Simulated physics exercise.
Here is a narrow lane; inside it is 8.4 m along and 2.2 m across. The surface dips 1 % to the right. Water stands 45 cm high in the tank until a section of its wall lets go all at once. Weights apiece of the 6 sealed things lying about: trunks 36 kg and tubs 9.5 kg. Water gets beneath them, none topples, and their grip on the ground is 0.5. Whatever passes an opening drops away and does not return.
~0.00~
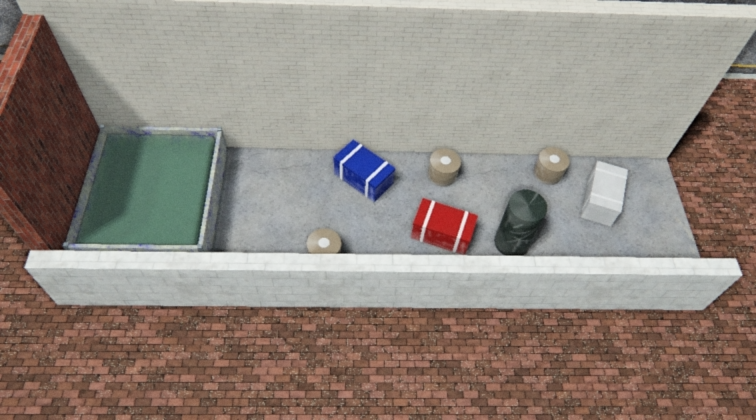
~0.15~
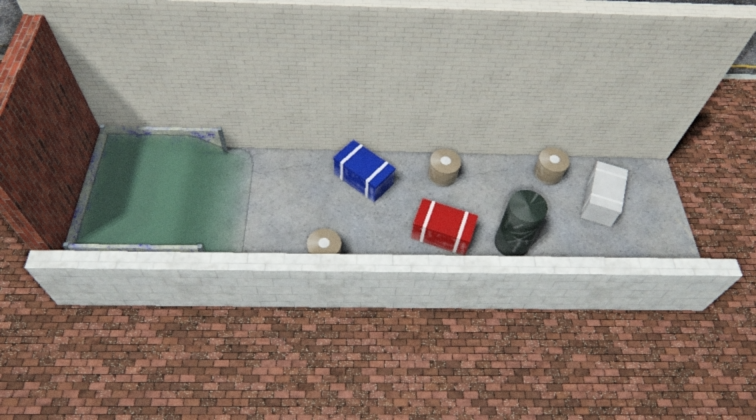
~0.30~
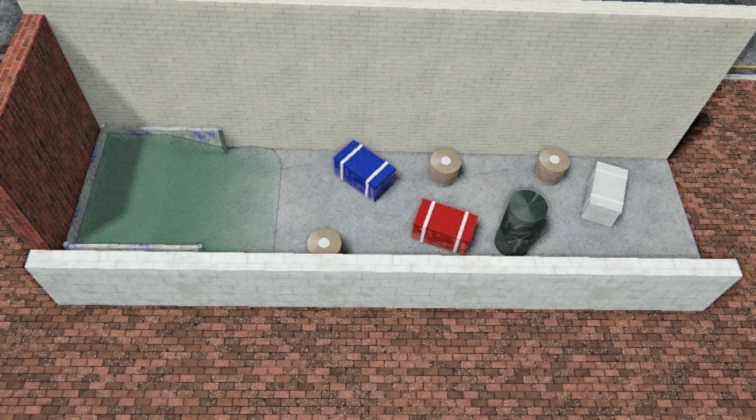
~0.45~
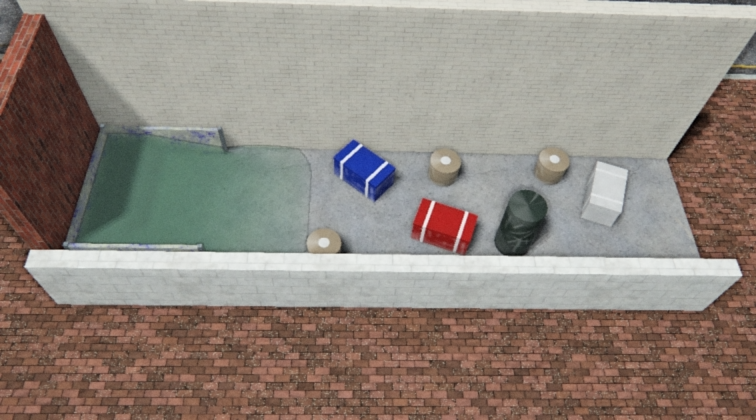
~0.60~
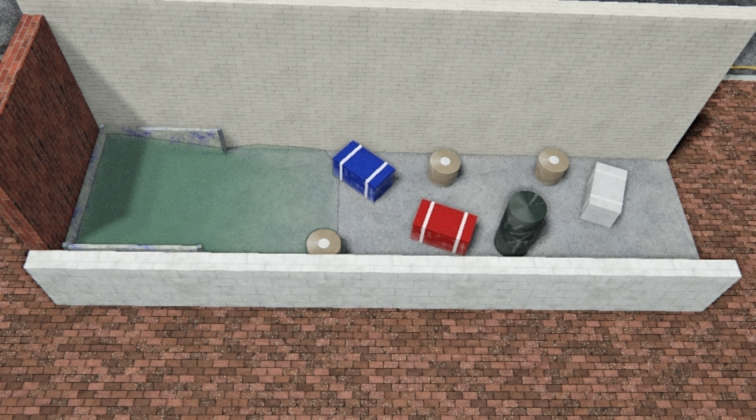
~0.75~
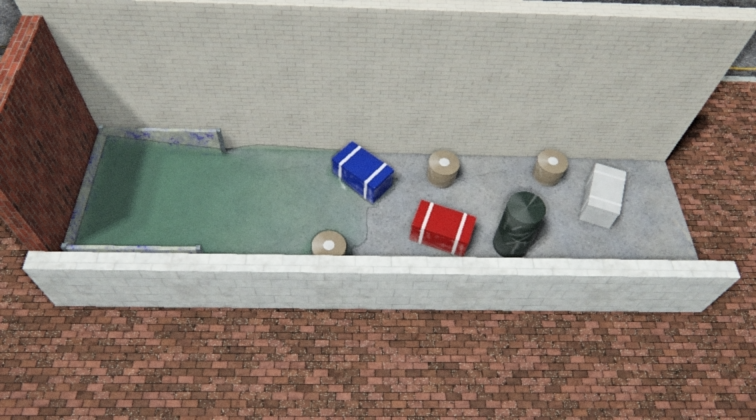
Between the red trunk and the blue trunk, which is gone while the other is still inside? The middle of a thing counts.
First out is the blue one.
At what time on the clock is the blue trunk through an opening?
Near 4.0 s.
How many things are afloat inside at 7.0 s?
0 of them.
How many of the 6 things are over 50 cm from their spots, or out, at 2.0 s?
3 of them.
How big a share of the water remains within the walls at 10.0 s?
Some 48 per cent remains.
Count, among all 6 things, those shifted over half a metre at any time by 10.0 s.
6 of them.
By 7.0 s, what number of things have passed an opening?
I count 4.
After 2.0 s the red trunk is near (467, 224), 0.3 m from its start, aground; the blue trunk is near (450, 160), 1.3 m from its start, afloat; 0 of 6 are out; 2 afloat.
After 4.5 s the red trunk is near (552, 169), 1.9 m from its start, aground; the blue trunk has gone out (at 4.2 s); 4 of 6 are out; 1 afloat.
After 7.0 s the red trunk is near (620, 174), 2.8 m from its start, aground; the blue trunk has gone out (at 4.2 s); 4 of 6 are out; 0 afloat.
After 10.0 s the red trunk is near (620, 174), 2.8 m from its start, aground; the blue trunk has gone out (at 4.2 s); 4 of 6 are out; 0 afloat.
